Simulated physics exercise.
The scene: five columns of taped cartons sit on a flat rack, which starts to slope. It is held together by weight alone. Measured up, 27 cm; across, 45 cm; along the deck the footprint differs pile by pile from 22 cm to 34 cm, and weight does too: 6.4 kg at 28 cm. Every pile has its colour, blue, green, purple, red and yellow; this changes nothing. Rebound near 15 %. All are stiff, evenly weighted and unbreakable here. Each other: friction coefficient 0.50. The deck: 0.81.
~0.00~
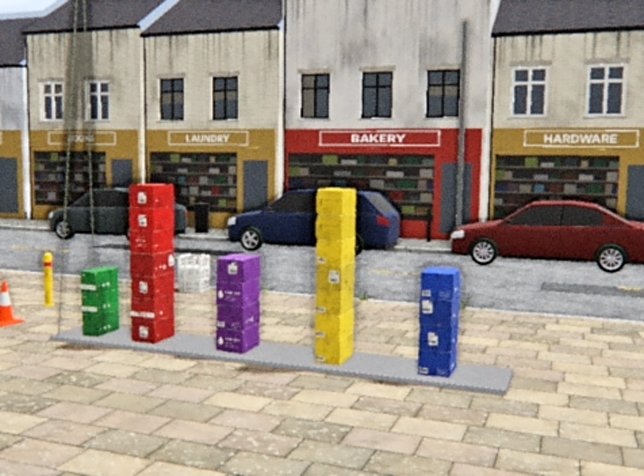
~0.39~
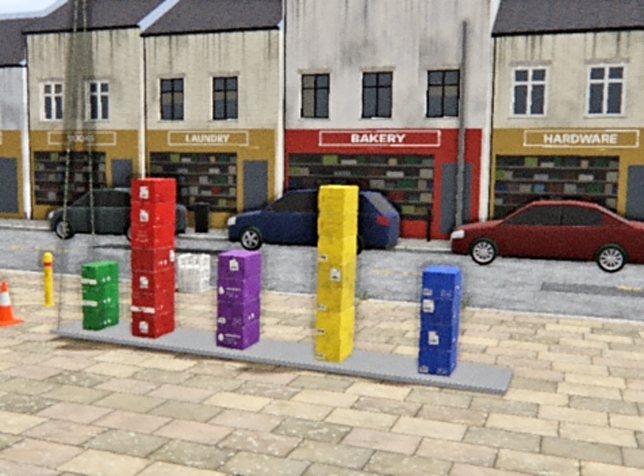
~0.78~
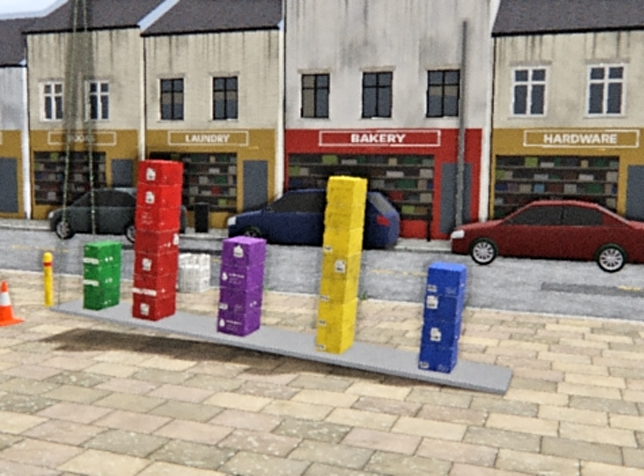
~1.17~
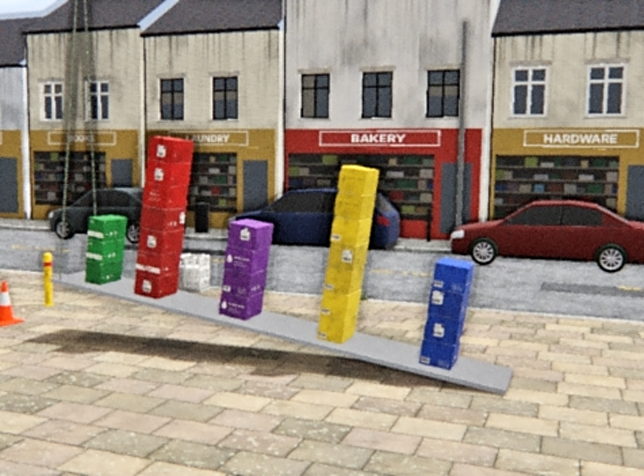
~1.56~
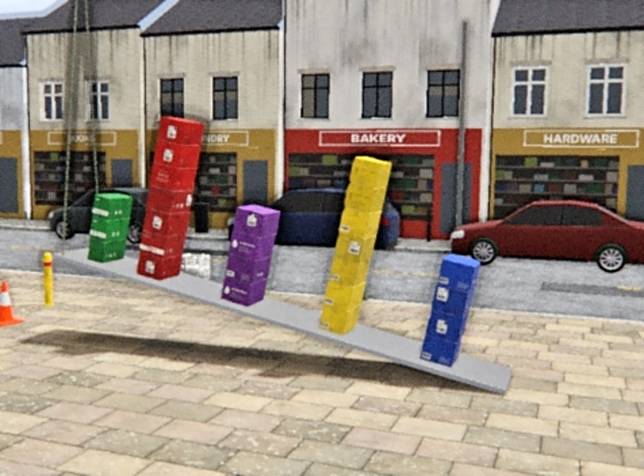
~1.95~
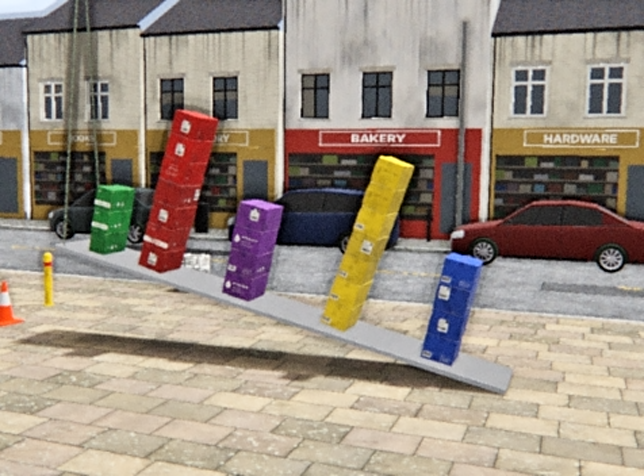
On a paved area across the street from a row of shops and parked cars, a still, slightly raised view looks toward a bakery. Green, red, purple, yellow and blue stacks of taped cartons stand from left to right on a flat gray deck. The deck's left end rises steadily, sloping down to the right, and the stacks tilt with it, the tall yellow and red ones leaning further rightward.
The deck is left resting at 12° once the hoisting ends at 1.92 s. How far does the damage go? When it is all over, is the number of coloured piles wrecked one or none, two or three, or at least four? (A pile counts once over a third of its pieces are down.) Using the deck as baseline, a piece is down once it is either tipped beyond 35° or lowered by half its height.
Failures: Above three.
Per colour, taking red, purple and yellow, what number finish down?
Colour by colour, red has 7, purple has 3 and yellow has 7.
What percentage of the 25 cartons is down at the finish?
I'd put it at roughly 80 per cent of them.
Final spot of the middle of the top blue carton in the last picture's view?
Somewhere around pixel (621, 384).
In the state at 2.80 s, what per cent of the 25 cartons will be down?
55 per cent.
After 2.38 s, slope 12°; 2 of the 25 cartons down; top yellow carton 32° from how it stood, 19 cm lower; top red carton 21° from how it stood.
After 2.80 s, slope 12°; 14 of the 25 cartons down; top yellow carton on its side; top red carton on its side.
After 3.48 s, slope 12°; 20 of the 25 cartons down; top blue carton upside down; top yellow carton upside down.
In the end (5.4 s), slope 12°; 20 of the 25 cartons down; top red carton upside down; top blue carton upside down. Wrecked, blue, purple, red and yellow. From the last view, middles, top red carton near (567, 409), top blue carton near (621, 384).
